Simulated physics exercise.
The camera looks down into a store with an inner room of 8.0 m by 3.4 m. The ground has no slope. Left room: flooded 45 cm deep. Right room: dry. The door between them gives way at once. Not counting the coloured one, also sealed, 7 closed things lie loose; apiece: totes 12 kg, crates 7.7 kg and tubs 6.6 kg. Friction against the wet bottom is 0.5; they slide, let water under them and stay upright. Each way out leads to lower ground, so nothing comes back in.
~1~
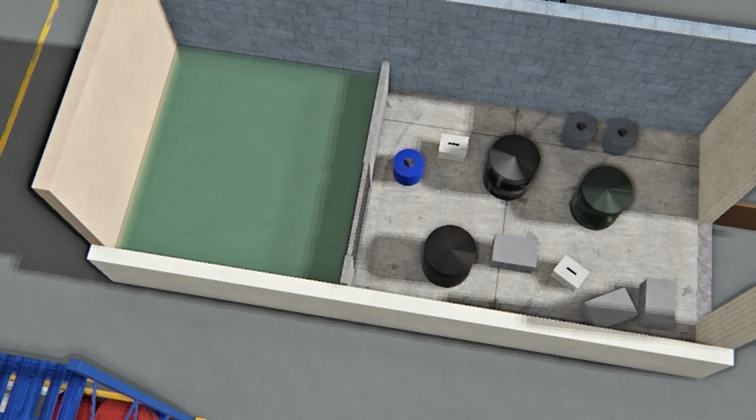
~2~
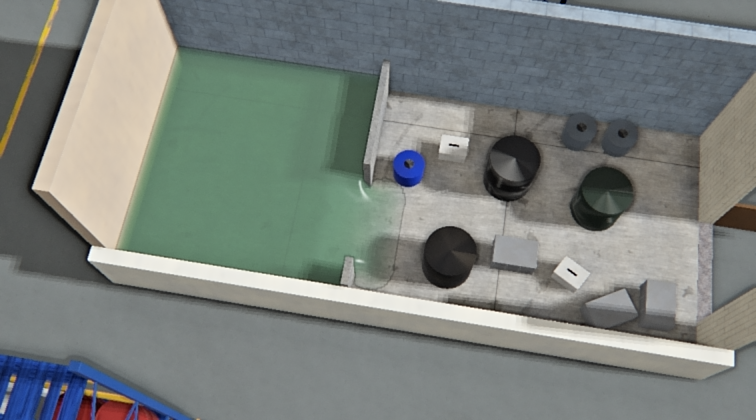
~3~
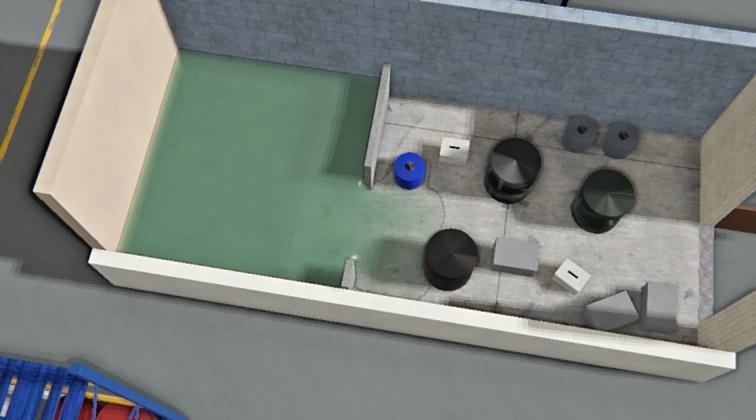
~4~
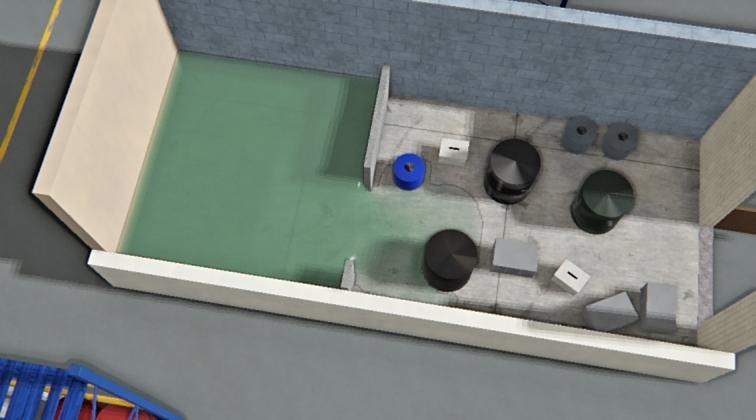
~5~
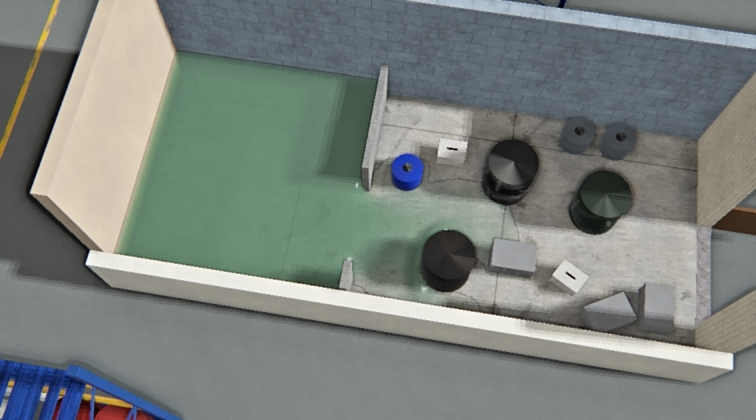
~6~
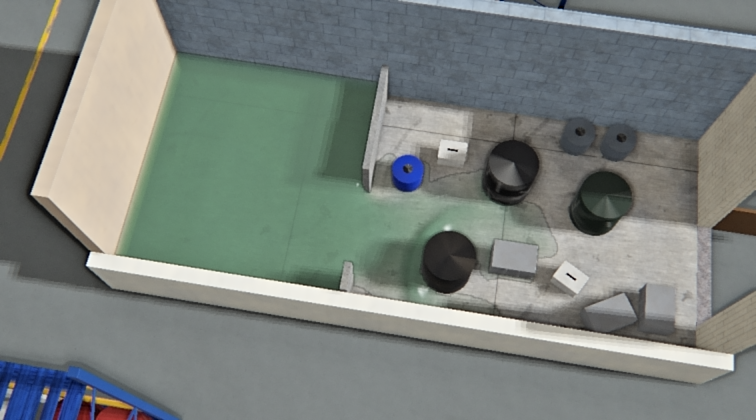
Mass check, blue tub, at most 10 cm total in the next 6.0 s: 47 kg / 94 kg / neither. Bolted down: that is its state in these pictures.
47 kg.
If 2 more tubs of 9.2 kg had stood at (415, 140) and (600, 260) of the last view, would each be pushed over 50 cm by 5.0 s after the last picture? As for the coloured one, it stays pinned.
Order as asked - not reached, surpassed.
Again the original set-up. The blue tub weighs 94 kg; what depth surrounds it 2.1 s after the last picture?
Close to 4 cm deep.
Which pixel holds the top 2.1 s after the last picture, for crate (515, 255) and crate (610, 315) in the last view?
They should sit about (562, 253) and (654, 322) in the last view.
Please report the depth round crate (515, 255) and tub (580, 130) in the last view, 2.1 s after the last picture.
Around 11 cm and 7 cm.
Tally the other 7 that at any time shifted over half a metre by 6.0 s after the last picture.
That comes to 7.
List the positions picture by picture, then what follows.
The first frame shows the blue tub at (409, 163), on the bottom; 10.8 m2 under water; 0 of 8 have shifted.
The second frame shows the blue tub at (409, 164), on the bottom; 11.6 m2 under water; 0 of 8 have shifted.
The third frame shows the blue tub at (410, 166) rests on the ground; 12.5 m2 under water; 0 of 8 have shifted.
The fourth frame shows the blue tub at (409, 167) rests on the ground; 13.3 m2 under water; 0 of 8 have shifted.
The fifth frame shows the blue tub at (407, 168) rests on the ground; 14.0 m2 under water; 0 of 8 have shifted.
The sixth frame shows the blue tub at (408, 169) rests on the ground; water covers 14.7 m2; 0 of 8 have shifted.
Then, 0.4 s after the last picture the blue tub would be 0 cm from its start with 47 kg and 0 cm from its start with 94 kg; 2 cm of water round it then.
Then, 2.1 s after the last picture the blue tub would be 0 cm from its start with 47 kg and 0 cm from its start with 94 kg; 4 cm of water round it then.
Then, 3.9 s after the last picture the blue tub would be 0 cm from its start with 47 kg and 0 cm from its start with 94 kg; 12 cm of water round it then.
Then, 6.0 s after the last picture the blue tub would be 0 cm from its start with 47 kg and 0 cm from its start with 94 kg; 13 cm of water round it then.
